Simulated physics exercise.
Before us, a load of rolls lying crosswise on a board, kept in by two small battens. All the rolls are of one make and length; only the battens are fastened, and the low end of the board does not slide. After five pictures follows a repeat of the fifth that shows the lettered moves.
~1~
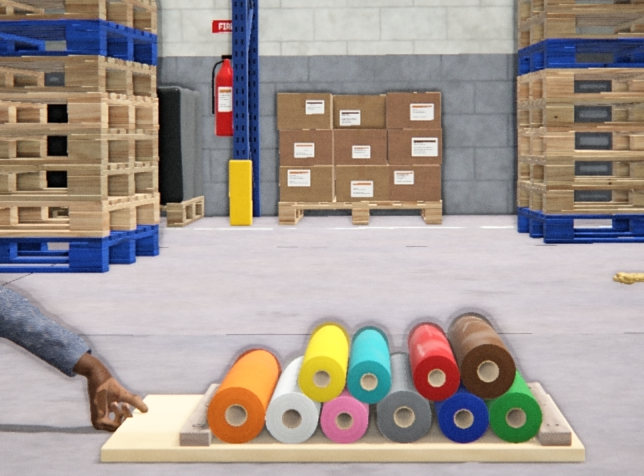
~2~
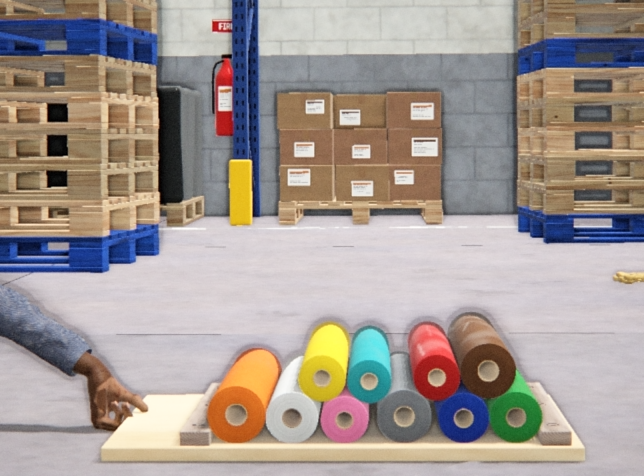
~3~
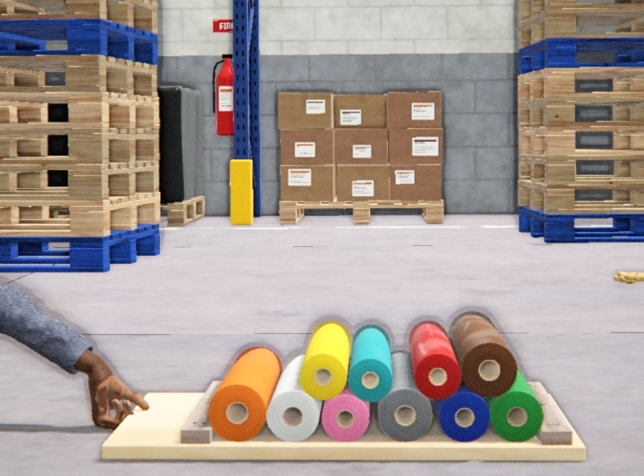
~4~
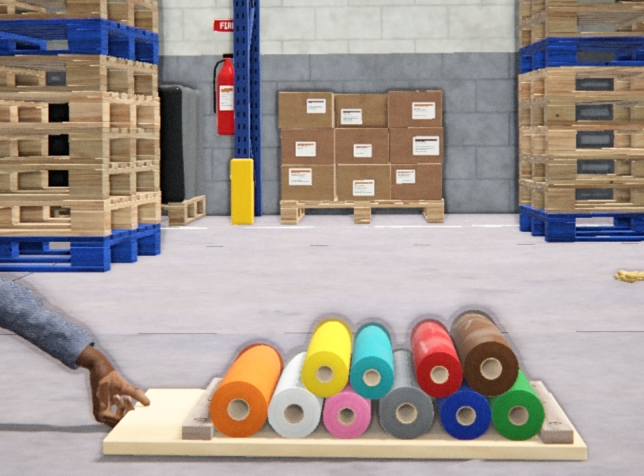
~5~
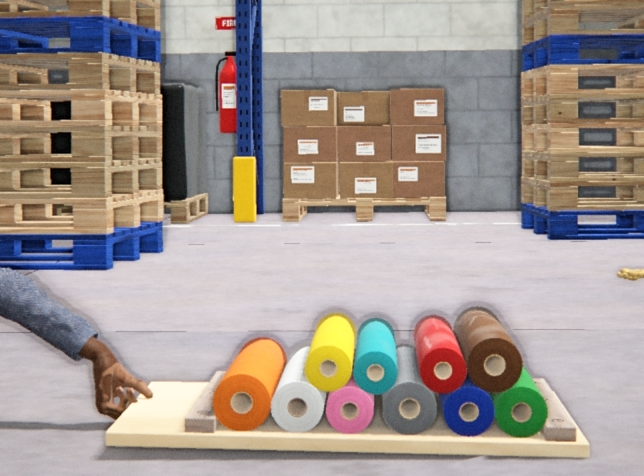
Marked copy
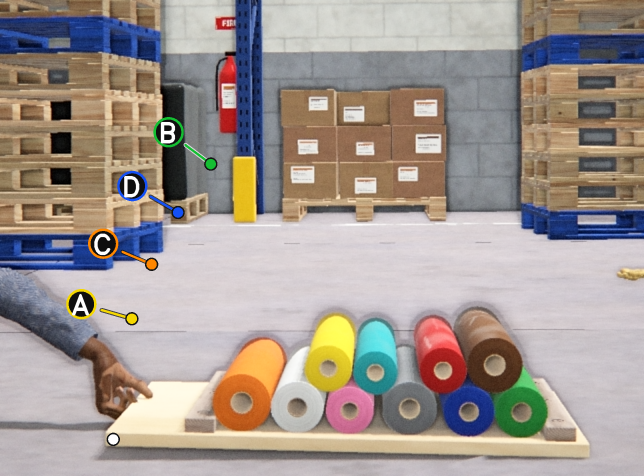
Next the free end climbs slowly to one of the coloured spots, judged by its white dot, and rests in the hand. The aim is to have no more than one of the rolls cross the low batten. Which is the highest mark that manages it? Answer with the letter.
No higher than C.
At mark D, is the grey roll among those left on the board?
Yes.
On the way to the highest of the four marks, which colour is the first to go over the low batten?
The brown one.
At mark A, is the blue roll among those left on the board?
The blue roll: Yes.
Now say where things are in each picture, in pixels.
In the first picture, pink roll (344, 420); grey roll (404, 417); blue roll (463, 419).
In the second picture, blue roll (463, 418); green roll (516, 417).
In the third picture, board (345, 417); orange roll (237, 413); white roll (293, 416); red roll (438, 376).
In the fourth picture, board (346, 415); orange roll (239, 409); white roll (294, 413).
In the fifth picture, board (349, 409); orange roll (242, 402); white roll (297, 407).
On the marked copy, A at (132, 319); B at (211, 164); C at (152, 264); D at (178, 213); the white dot at (113, 440).
Following C. Soon after the start, board at 15°.
Later, board at 23°.
In the end, board at 23°, none over the low batten.
As for the rest, A none over the low batten; B eight over the low batten; D four over the low batten (yellow, brown, turquoise, red).
